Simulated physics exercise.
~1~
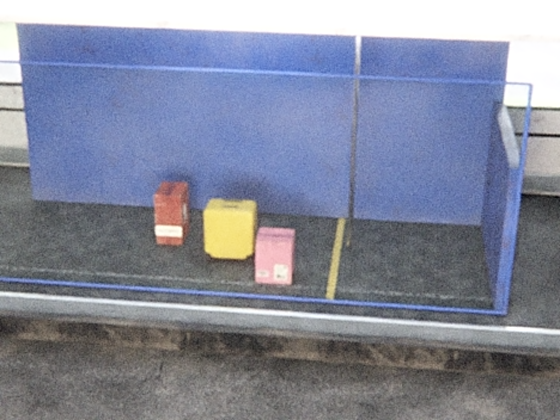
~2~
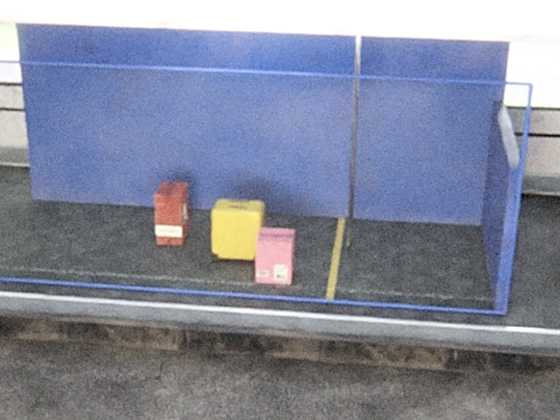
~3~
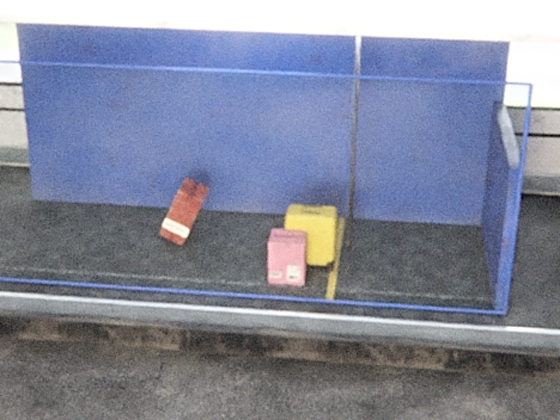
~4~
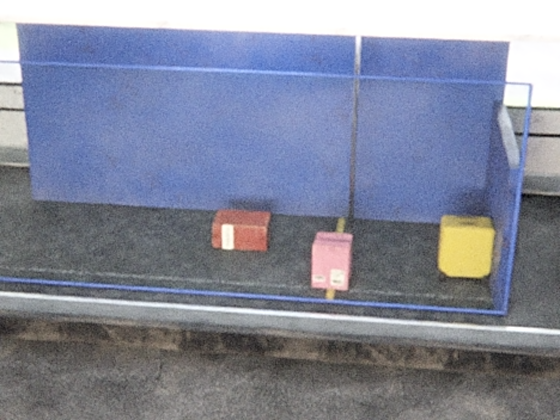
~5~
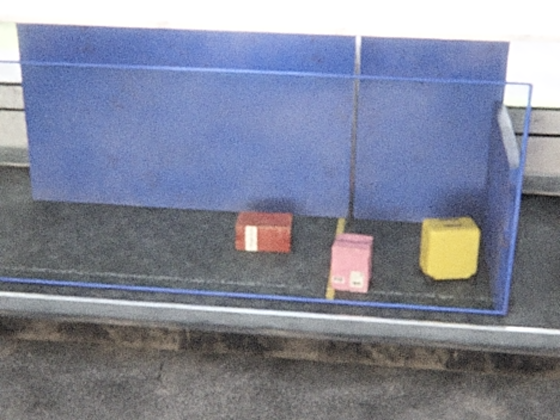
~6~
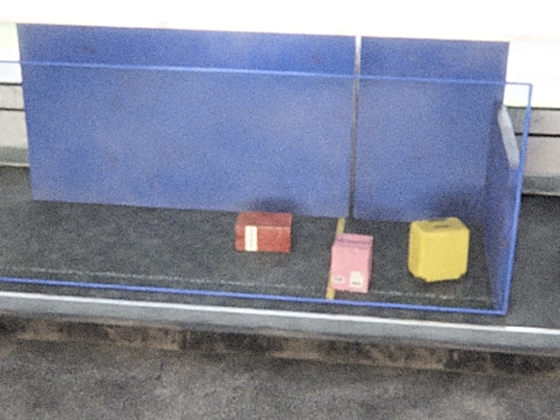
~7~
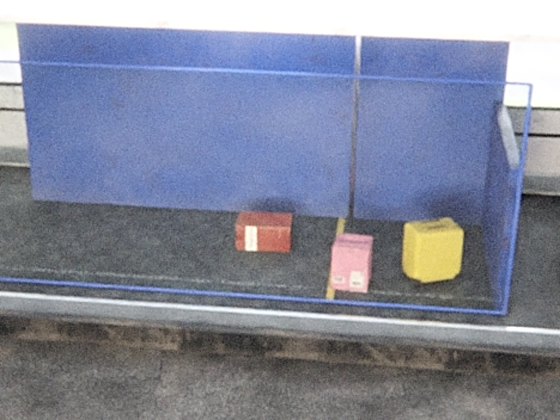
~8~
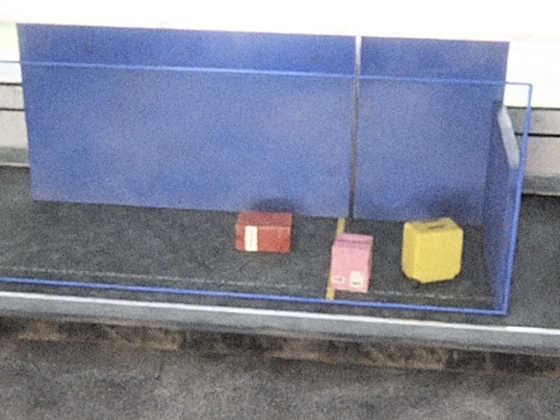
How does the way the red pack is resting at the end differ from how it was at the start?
At the start the red pack stands upright, but by the end it is lying on its side.
We see a red pack, a yellow case and a pink pack in a blue-walled bay. The yellow case rolls right, then drifts partway back from the end wall, while the red pack topples and stops short of the yellow line and the pink pack slides across it.
